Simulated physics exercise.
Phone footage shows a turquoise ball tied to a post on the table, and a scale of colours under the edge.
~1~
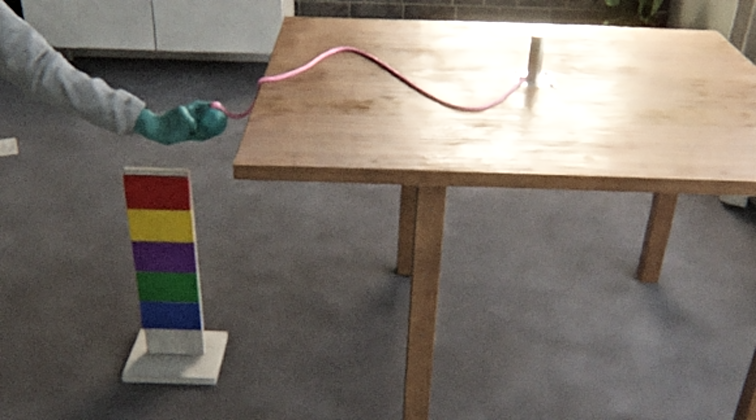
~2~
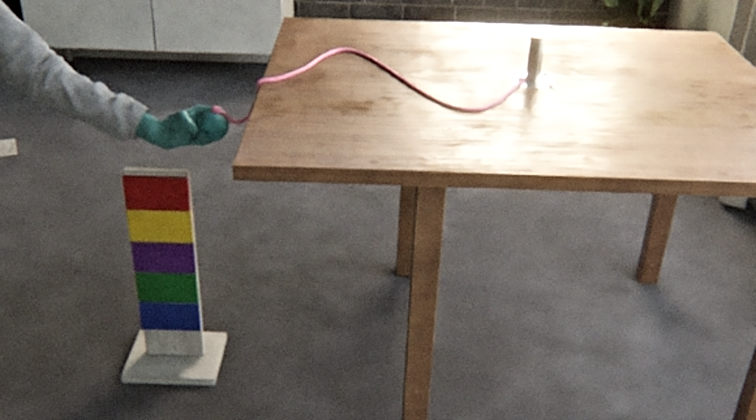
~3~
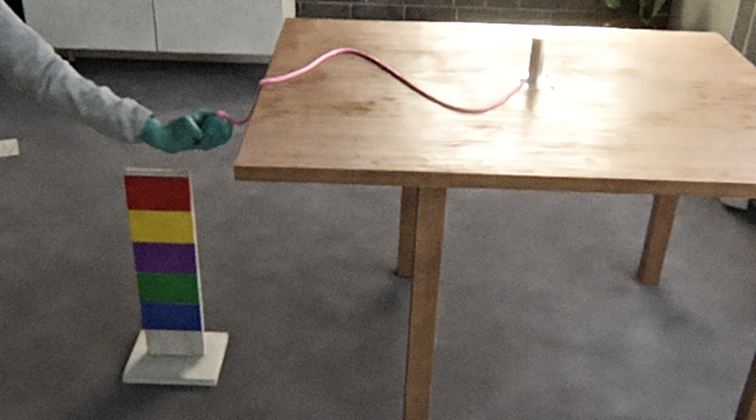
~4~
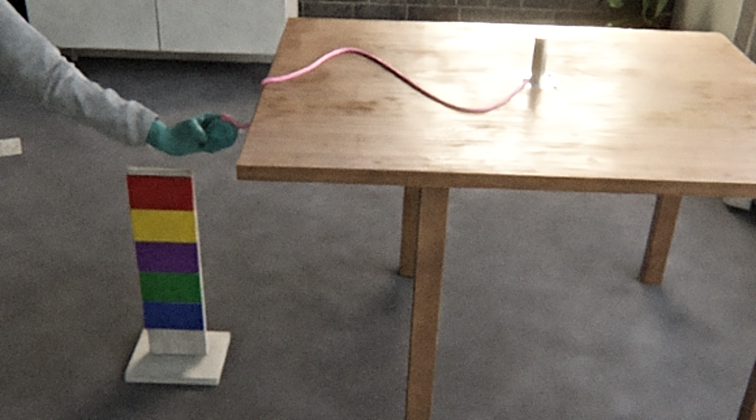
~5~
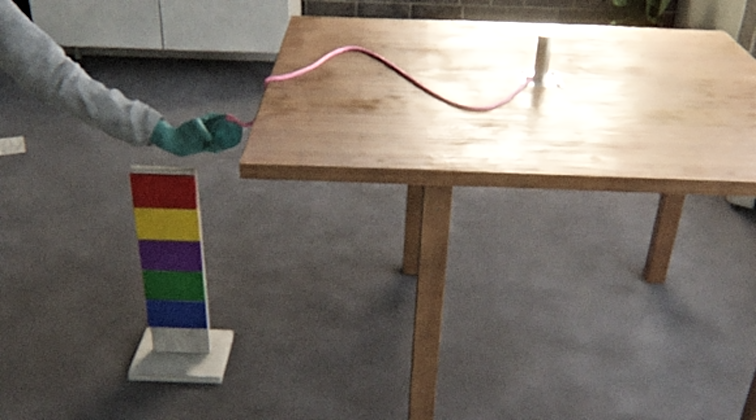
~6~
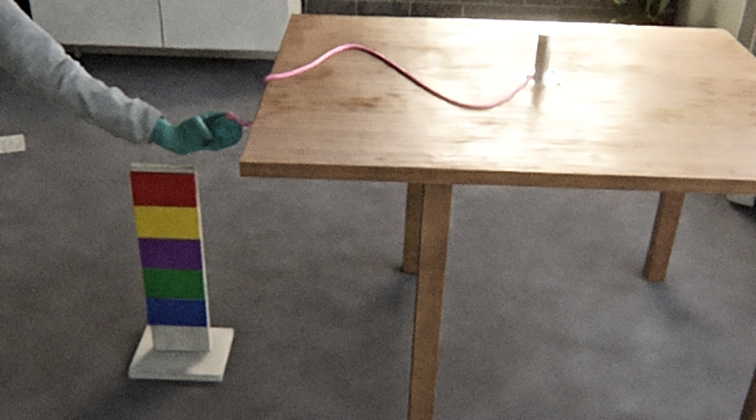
Grey-sleeved arm with a turquoise shape at its end easing slightly right beside a table, a pink cord curving to a post.
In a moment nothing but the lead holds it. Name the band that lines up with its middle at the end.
It lines up with blue.
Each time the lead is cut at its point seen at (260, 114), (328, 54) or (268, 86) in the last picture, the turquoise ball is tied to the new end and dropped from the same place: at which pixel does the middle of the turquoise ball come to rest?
First (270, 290), then (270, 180), then (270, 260).
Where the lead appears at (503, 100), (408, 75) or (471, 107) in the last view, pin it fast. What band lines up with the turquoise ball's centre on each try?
Green, then purple, then green.
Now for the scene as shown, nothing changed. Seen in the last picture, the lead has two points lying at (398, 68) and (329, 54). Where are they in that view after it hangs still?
(301, 80), then (269, 164).
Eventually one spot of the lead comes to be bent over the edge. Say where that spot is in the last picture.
That point sits at about (382, 57).
Soon after, ball near (274, 306); level with blue.
Then, ball near (276, 314); level with blue.
At rest, ball near (277, 313); level with blue. Its middle rests at the blue band.
